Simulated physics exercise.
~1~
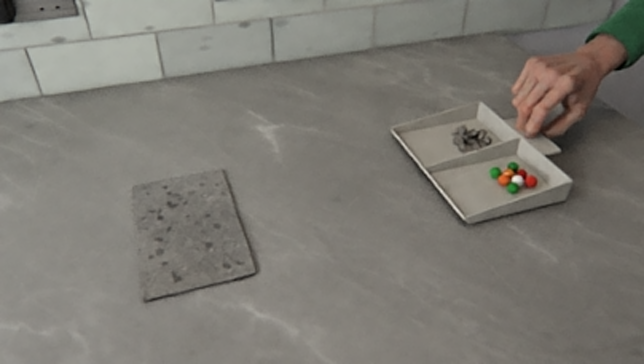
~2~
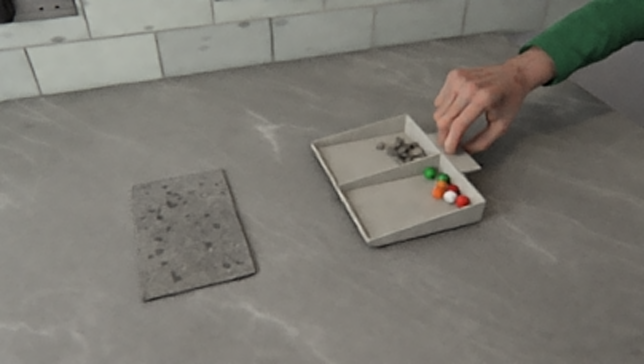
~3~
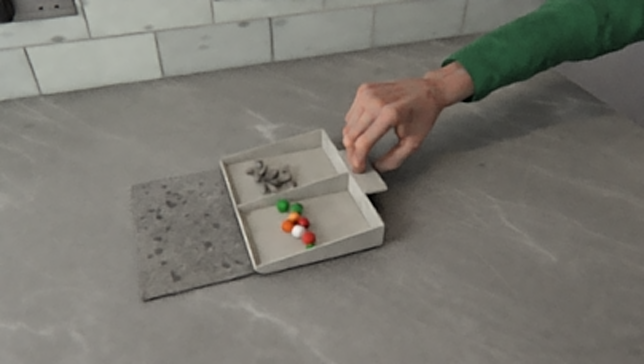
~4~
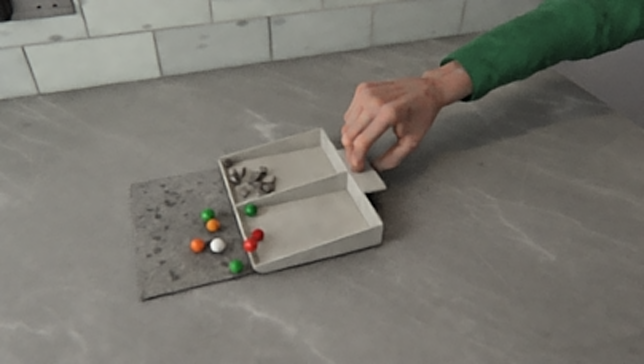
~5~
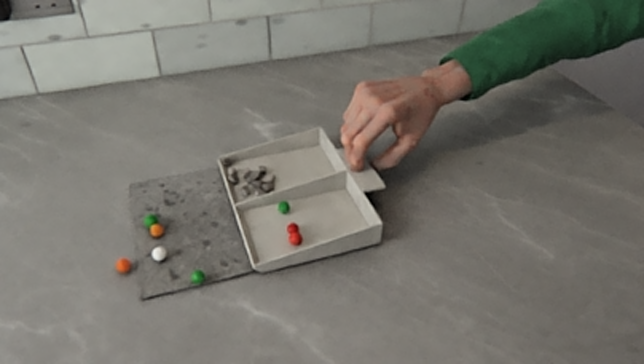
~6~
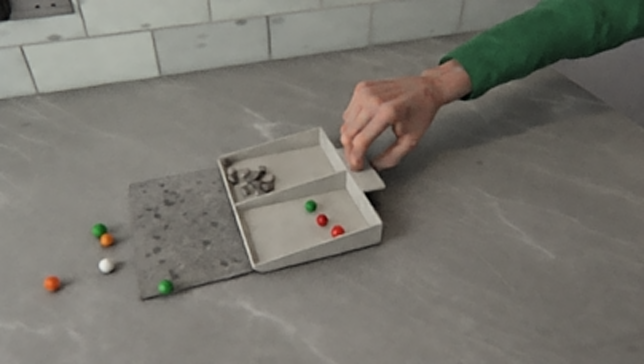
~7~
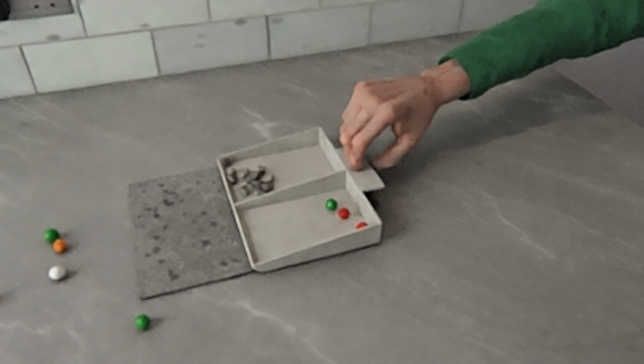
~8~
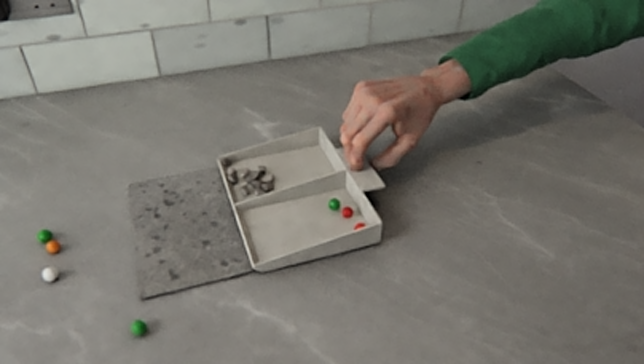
A hand in a green sleeve slides a pale two-compartment tray leftward across a grey marbled countertop, seen from above at an angle, with white tiles behind. The rear compartment holds small grey pebble-like pieces, and the front one holds green, orange, red and white balls. A flat, speckled grey slab lies to the left. The tray stops abruptly at the slab, and both batches shift toward its leading rim. Most of the balls spill out and roll left over the slab onto the counter, while a green one and two red ones roll back inside. The grey pieces remain in the tray, gathered near the rim.
